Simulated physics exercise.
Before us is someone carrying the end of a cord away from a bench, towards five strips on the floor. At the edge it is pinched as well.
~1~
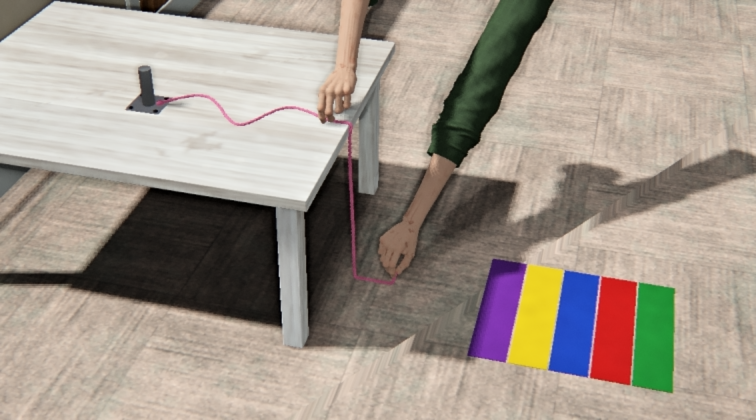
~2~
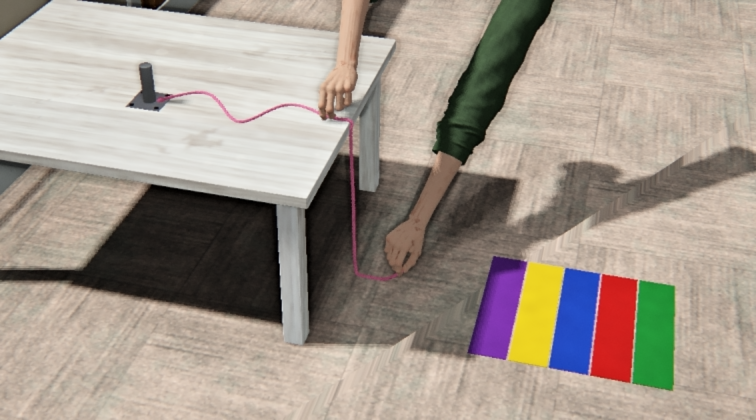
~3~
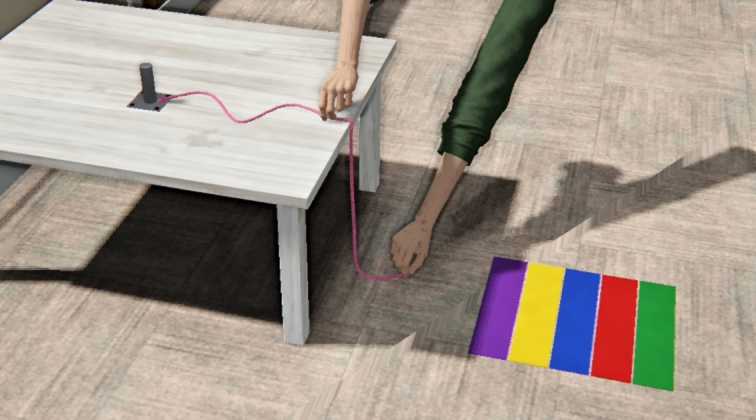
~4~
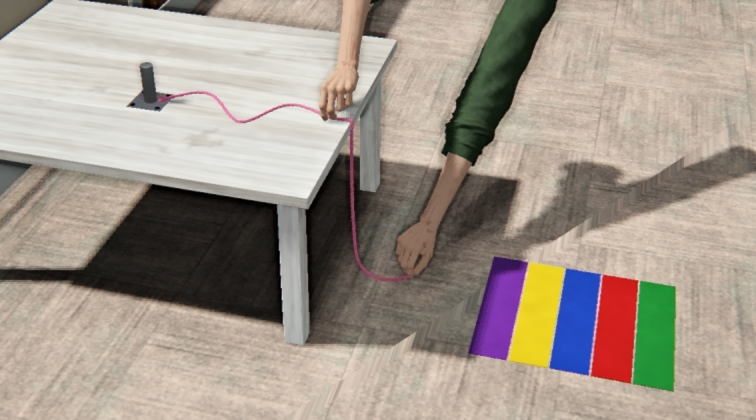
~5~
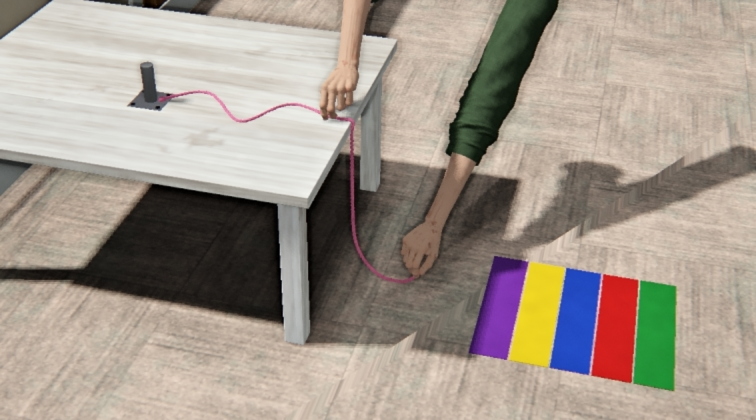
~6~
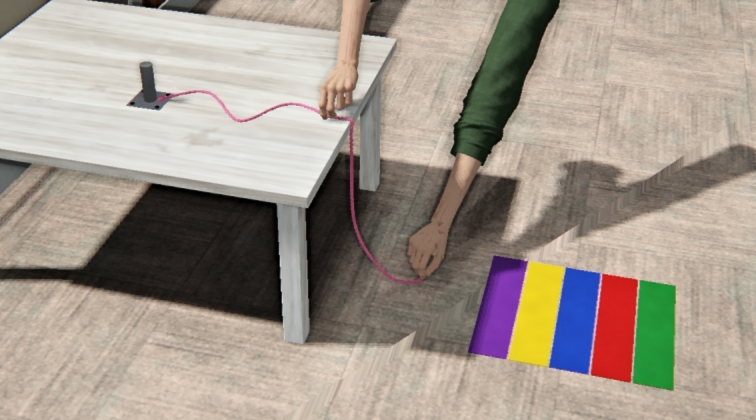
On a carpeted floor beside a white table, a hand slowly drawing a pink cord slightly right, another pinching it at the edge.
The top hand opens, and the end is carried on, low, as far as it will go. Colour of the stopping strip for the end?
Blue.
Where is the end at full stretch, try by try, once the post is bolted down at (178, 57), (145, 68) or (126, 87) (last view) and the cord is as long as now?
Taking the tries in turn, you get (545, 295), (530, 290) and (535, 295).
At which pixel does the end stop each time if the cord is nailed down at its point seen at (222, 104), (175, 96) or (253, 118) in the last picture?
Going through the tries, I'd expect close to (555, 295), (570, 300) and lastly (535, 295).
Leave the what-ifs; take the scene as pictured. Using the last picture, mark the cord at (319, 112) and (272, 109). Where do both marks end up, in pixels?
Point one to (365, 138), point two to (314, 118).
Soon after, end near (507, 289); over purple.
After that, end near (552, 297); over yellow.
At the stop, end near (578, 301); over blue. It gets as far as the blue strip.
